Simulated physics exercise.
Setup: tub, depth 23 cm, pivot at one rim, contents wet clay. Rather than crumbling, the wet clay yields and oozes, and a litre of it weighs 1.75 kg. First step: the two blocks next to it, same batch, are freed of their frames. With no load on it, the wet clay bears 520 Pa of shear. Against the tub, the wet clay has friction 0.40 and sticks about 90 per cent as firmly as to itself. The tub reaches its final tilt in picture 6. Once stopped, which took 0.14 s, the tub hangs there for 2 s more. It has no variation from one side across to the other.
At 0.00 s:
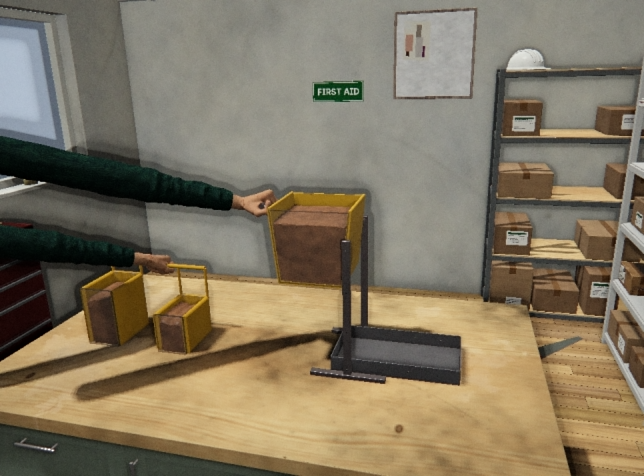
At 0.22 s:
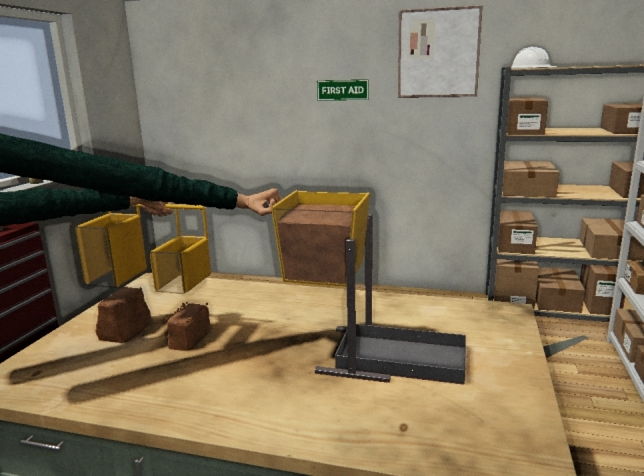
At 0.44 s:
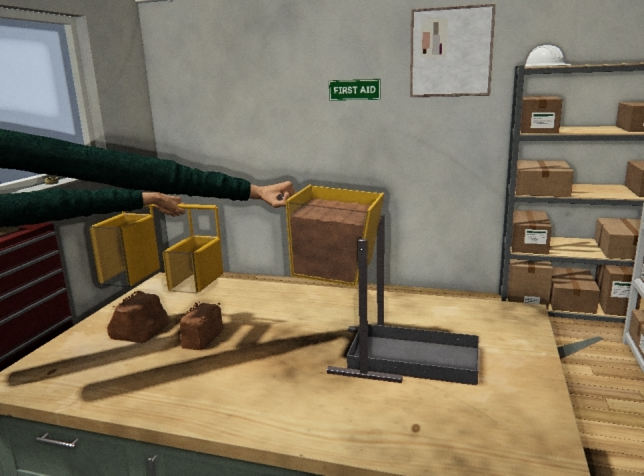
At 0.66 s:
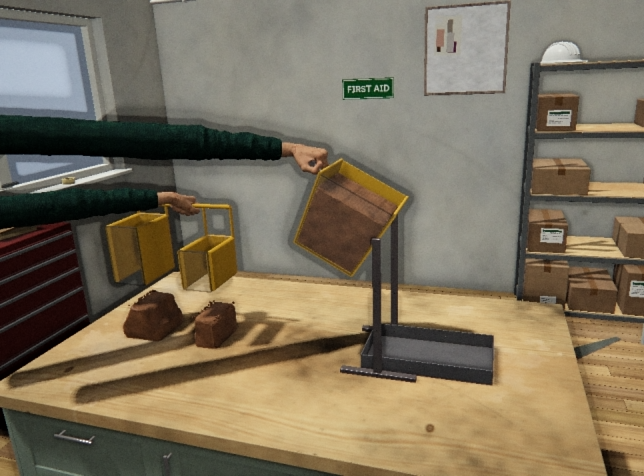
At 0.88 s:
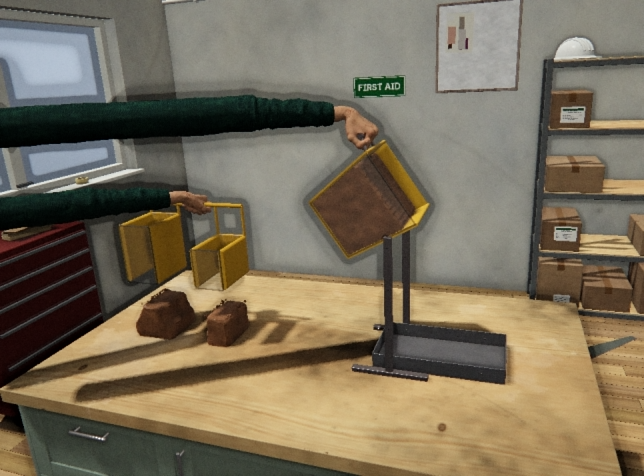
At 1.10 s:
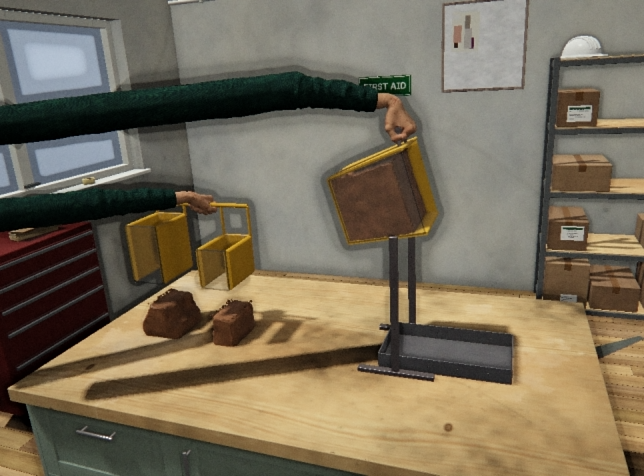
Green-sleeved arms lifting two small yellow moulds off brown clay blocks, which sag slightly, then steeply tilting a larger clay-filled tub.
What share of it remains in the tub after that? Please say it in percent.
100 %.
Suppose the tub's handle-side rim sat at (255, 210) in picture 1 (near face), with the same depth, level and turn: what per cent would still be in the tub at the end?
Then about 75 %.
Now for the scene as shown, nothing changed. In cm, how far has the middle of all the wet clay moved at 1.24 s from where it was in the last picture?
About 1 cm.
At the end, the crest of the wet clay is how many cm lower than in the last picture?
Roughly 3 cm.
By 1.24 s, the tub is at 74 degrees and holds 100 %.
By 1.41 s, the tub is at 74 degrees and holds 100 %.
By 1.58 s, the tub is at 74 degrees and holds 100 %.
By 1.75 s, the tub is at 74 degrees and holds 100 %.
By 3.10 s, at the end, the tub is at 74 degrees and holds 100 %.
